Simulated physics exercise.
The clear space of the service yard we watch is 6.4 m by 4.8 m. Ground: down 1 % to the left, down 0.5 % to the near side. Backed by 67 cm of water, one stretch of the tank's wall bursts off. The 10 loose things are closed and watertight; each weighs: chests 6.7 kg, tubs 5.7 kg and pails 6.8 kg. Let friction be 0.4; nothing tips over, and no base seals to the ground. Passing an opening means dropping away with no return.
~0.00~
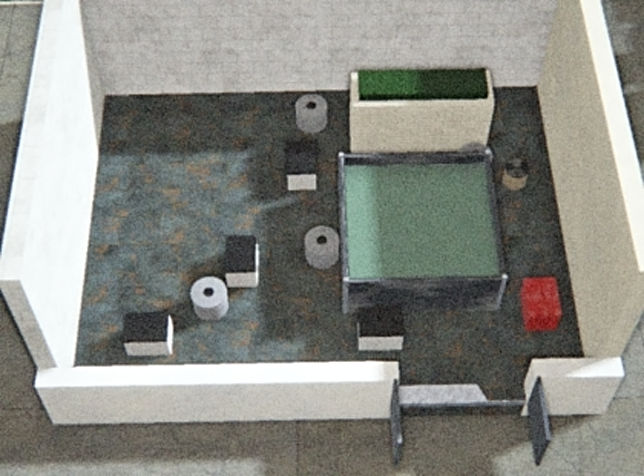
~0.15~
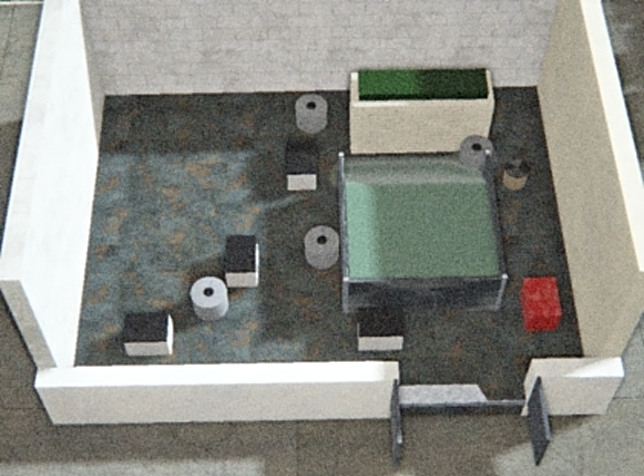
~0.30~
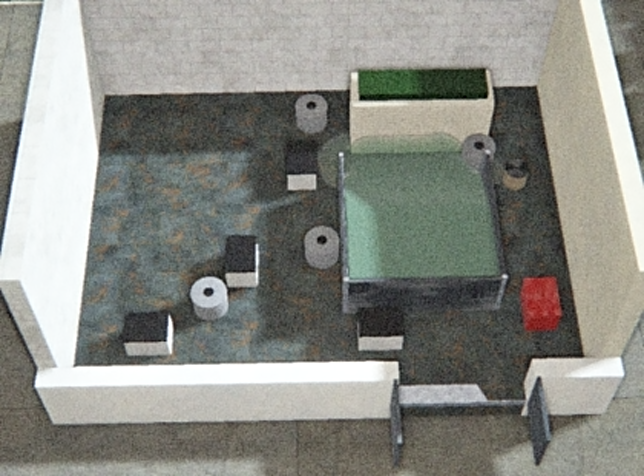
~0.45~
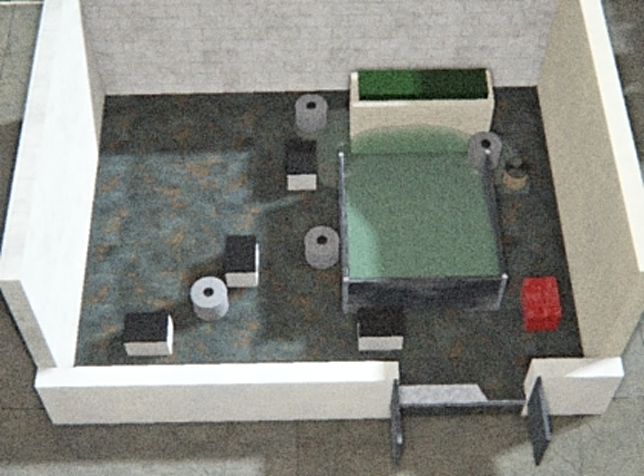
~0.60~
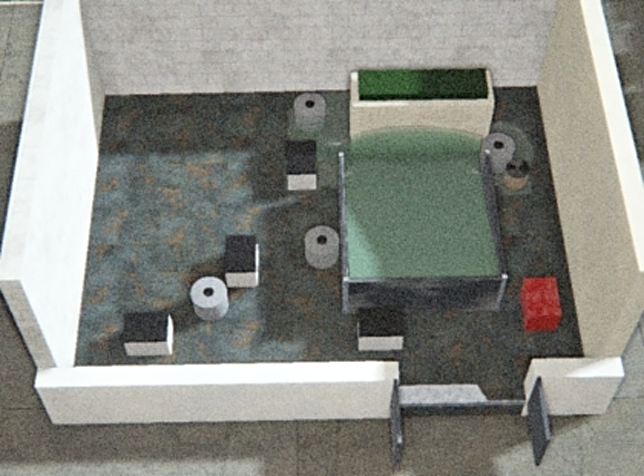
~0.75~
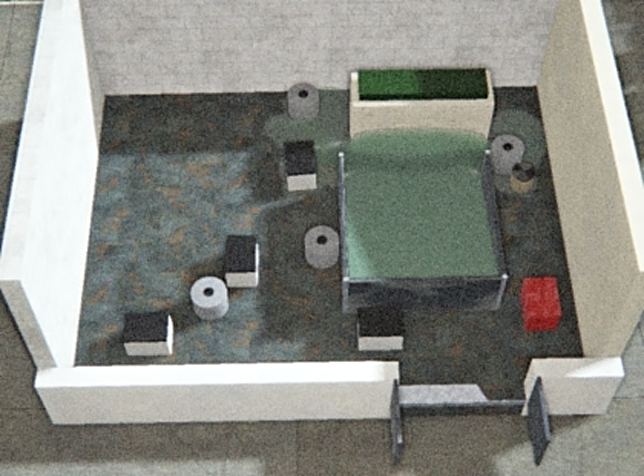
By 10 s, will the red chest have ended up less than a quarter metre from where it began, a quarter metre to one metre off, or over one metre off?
Its move will be long.
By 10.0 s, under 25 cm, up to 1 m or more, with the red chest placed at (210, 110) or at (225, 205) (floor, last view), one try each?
Outcomes in order: It is taken a long way; it is taken a long way.
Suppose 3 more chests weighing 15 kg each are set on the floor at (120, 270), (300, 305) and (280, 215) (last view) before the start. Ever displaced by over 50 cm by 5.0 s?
So that's beyond the threshold, within the threshold and within the threshold, in that sequence.
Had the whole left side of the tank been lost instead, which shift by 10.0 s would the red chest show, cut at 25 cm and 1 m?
Note: Red chest shifted modestly.
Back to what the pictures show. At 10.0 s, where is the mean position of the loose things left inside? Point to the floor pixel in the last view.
I'd put it close to (322, 254) in the last view.
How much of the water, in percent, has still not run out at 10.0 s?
I'd say some 90 percent hasn't gone yet.
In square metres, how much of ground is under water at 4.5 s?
Roughly 25 m2.
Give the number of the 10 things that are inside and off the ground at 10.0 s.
Tally: 6 of them.
After 2.0 s the red chest is near (543, 296), 0.0 m from its start, aground; 0 of 10 are out; 1 afloat.
After 4.5 s the red chest is near (466, 363), 1.4 m from its start, aground; 0 of 10 are out; 3 afloat.
After 7.0 s the red chest has gone out; 2 of 10 are out; 5 afloat.
After 10.0 s the red chest has gone out; 4 of 10 are out; 6 afloat.
